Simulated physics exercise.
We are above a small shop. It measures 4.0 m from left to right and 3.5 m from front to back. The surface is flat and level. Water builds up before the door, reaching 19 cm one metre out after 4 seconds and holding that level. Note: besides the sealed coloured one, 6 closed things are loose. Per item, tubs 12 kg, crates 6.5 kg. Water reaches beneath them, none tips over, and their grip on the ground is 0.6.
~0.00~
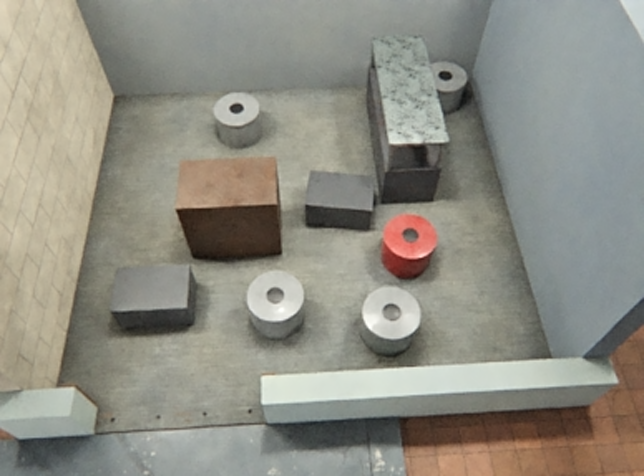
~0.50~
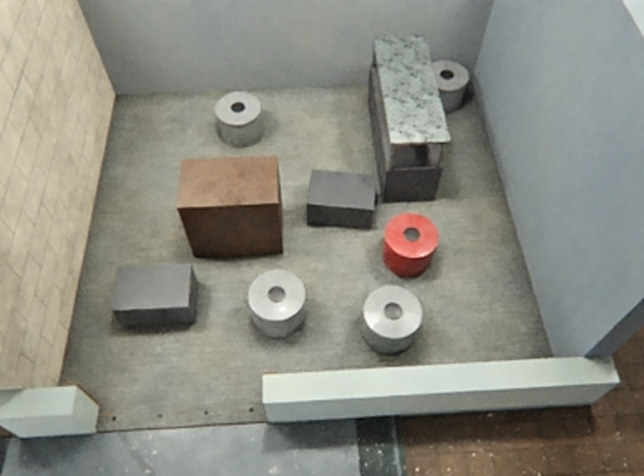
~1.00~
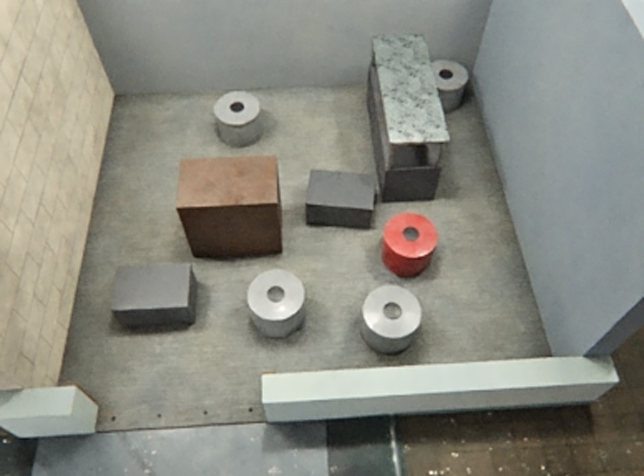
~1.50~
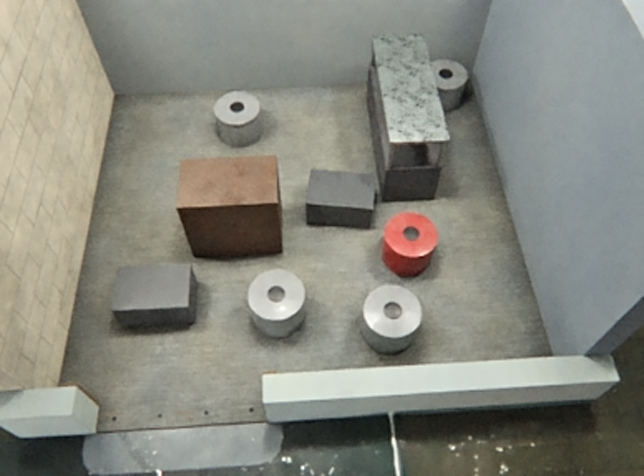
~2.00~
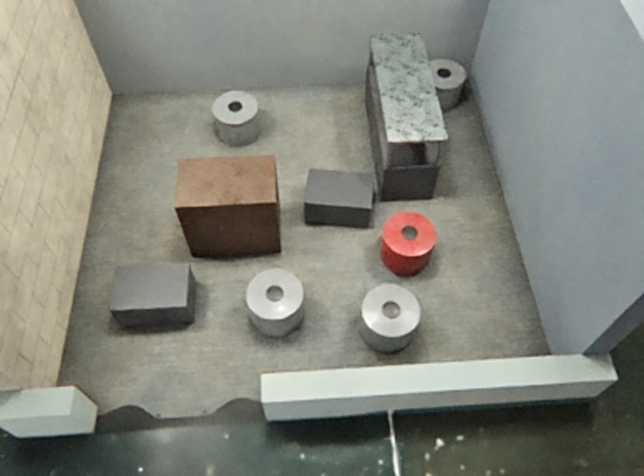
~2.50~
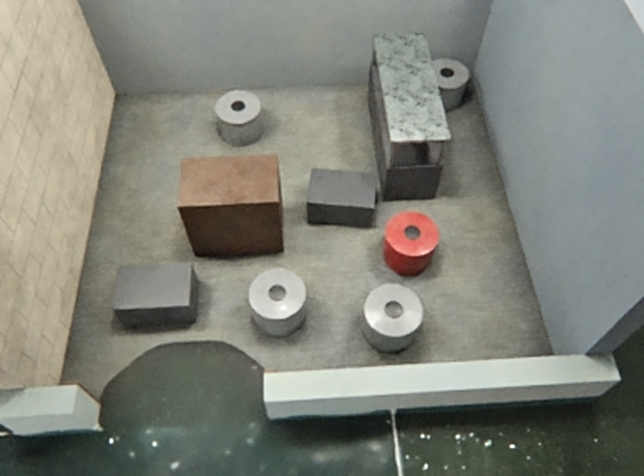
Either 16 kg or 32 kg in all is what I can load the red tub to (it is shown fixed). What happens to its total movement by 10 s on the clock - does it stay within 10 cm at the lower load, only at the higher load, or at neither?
Passing pick: The lighter.
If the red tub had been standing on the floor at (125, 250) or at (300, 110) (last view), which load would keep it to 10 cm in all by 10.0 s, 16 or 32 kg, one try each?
In order: Only the heavier one succeeds; only the heavier one succeeds.
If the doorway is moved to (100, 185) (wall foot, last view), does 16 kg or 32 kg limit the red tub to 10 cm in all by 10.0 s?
In that case the lighter option suffices.
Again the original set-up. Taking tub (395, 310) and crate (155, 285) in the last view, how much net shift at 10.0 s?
Shifts: 0 cm / 200 cm.
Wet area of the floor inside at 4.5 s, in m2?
About 4.5 m2.
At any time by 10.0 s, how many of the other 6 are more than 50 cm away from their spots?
The total is 3.
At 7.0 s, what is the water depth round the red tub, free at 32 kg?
Close to 4 cm deep.
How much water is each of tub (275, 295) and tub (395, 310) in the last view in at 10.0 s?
About 6 and 5 cm.
After 3.5 s the red tub would be 0 cm from its start with 16 kg and 0 cm from its start with 32 kg; 0 cm of water round it then.
After 4.5 s the red tub would be 0 cm from its start with 16 kg and 0 cm from its start with 32 kg; 1 cm of water round it then.
After 7.0 s the red tub would be 0 cm from its start with 16 kg and 0 cm from its start with 32 kg; 4 cm of water round it then.
After 10.0 s the red tub would be 0 cm from its start with 16 kg and 0 cm from its start with 32 kg; 6 cm of water round it then.
